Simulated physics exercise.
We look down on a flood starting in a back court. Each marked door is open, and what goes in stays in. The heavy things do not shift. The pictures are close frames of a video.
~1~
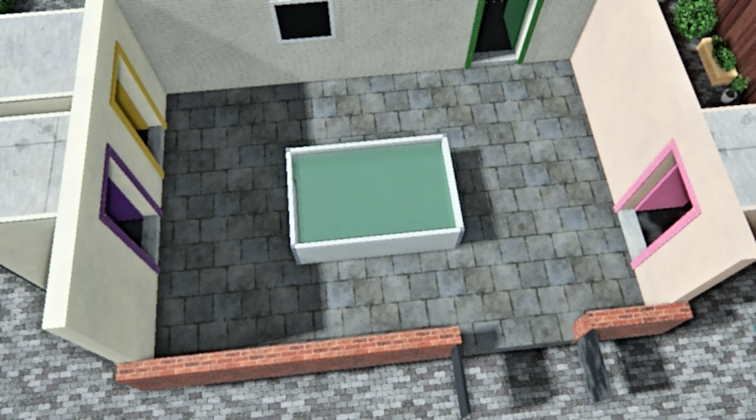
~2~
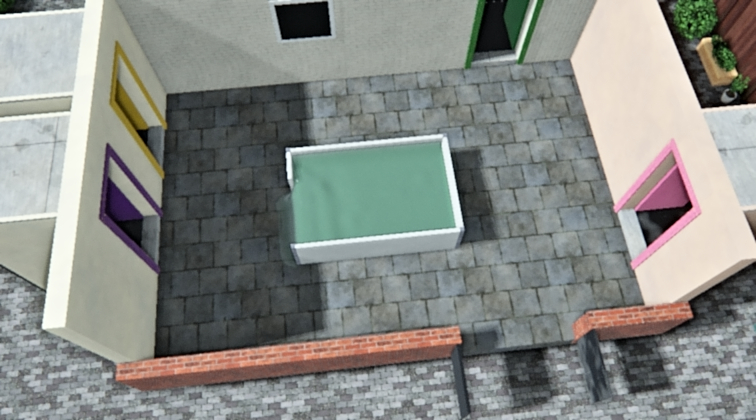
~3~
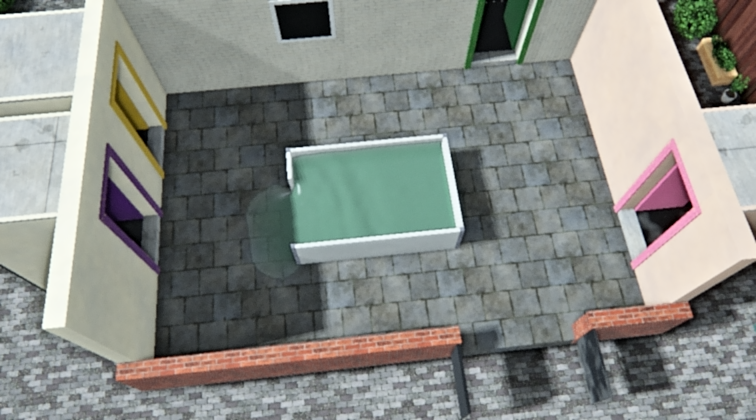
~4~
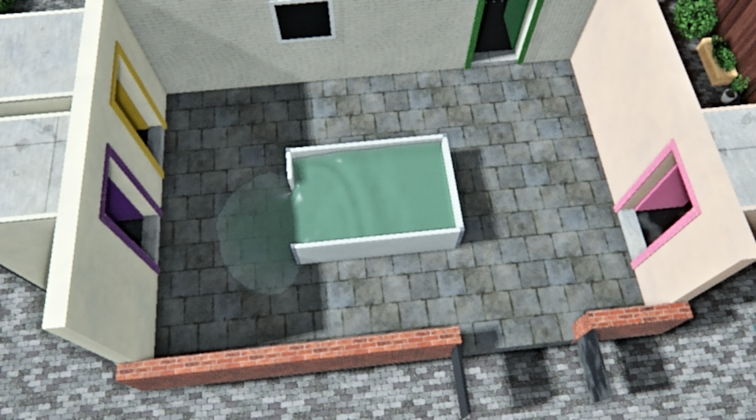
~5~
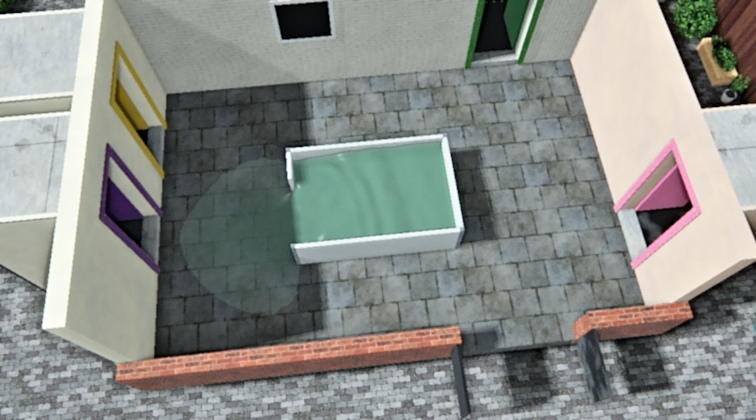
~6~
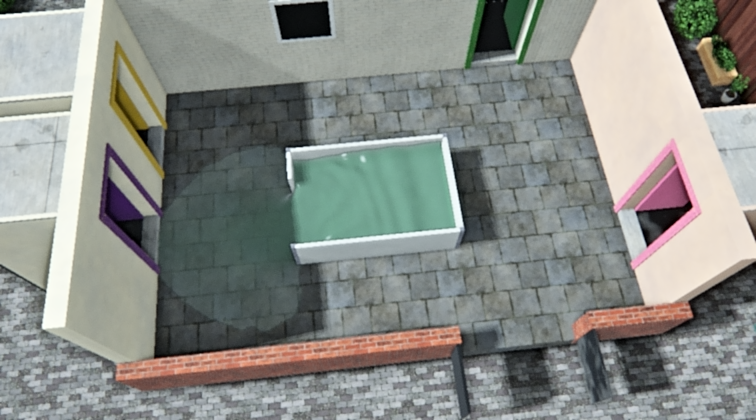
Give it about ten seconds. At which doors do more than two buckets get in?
One by one: The purple door takes more than that; the yellow door stays under that; the green door stays under that; the pink door stays under that.
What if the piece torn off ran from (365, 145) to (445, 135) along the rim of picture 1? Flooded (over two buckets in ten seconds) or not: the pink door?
The pink one takes less.
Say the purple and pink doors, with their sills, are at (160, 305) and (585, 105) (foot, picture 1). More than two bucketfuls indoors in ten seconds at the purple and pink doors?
In short: Purple door takes more, pink door lets less in.
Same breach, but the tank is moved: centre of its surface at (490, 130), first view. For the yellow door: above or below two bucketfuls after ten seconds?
The yellow door lets more in.
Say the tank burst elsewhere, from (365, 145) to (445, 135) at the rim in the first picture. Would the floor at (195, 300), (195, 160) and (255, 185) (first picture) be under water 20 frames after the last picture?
In that order: Dry, under water, under water.
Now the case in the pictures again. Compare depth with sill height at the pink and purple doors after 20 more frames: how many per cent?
In turn 0 and 170 per cent.
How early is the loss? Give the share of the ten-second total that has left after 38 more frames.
Some 85 per cent.
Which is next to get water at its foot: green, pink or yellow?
I say the yellow door.
A moment on, water covers 20 % of the floor; the purple door over two buckets in, the yellow door wet at the sill, nothing in, the green door not reached, the pink door not reached.
Next, water covers 25 % of the floor; the purple door far over two buckets in, the yellow door wet at the sill, nothing in, the green door not reached, the pink door not reached.
Then, water covers 40 % of the floor; the purple door far over two buckets in, the yellow door wet at the sill, nothing in, the green door not reached, the pink door not reached.
Later, water covers 80 % of the floor; the purple door far over two buckets in, the yellow door wet at the sill, nothing in, the green door wet at the sill, nothing in, the pink door wet at the sill, nothing in.
In the end, water covers 95 % of the floor; the purple door far over two buckets in, the yellow door wet at the sill, nothing in, the green door wet at the sill, nothing in, the pink door wet at the sill, nothing in.
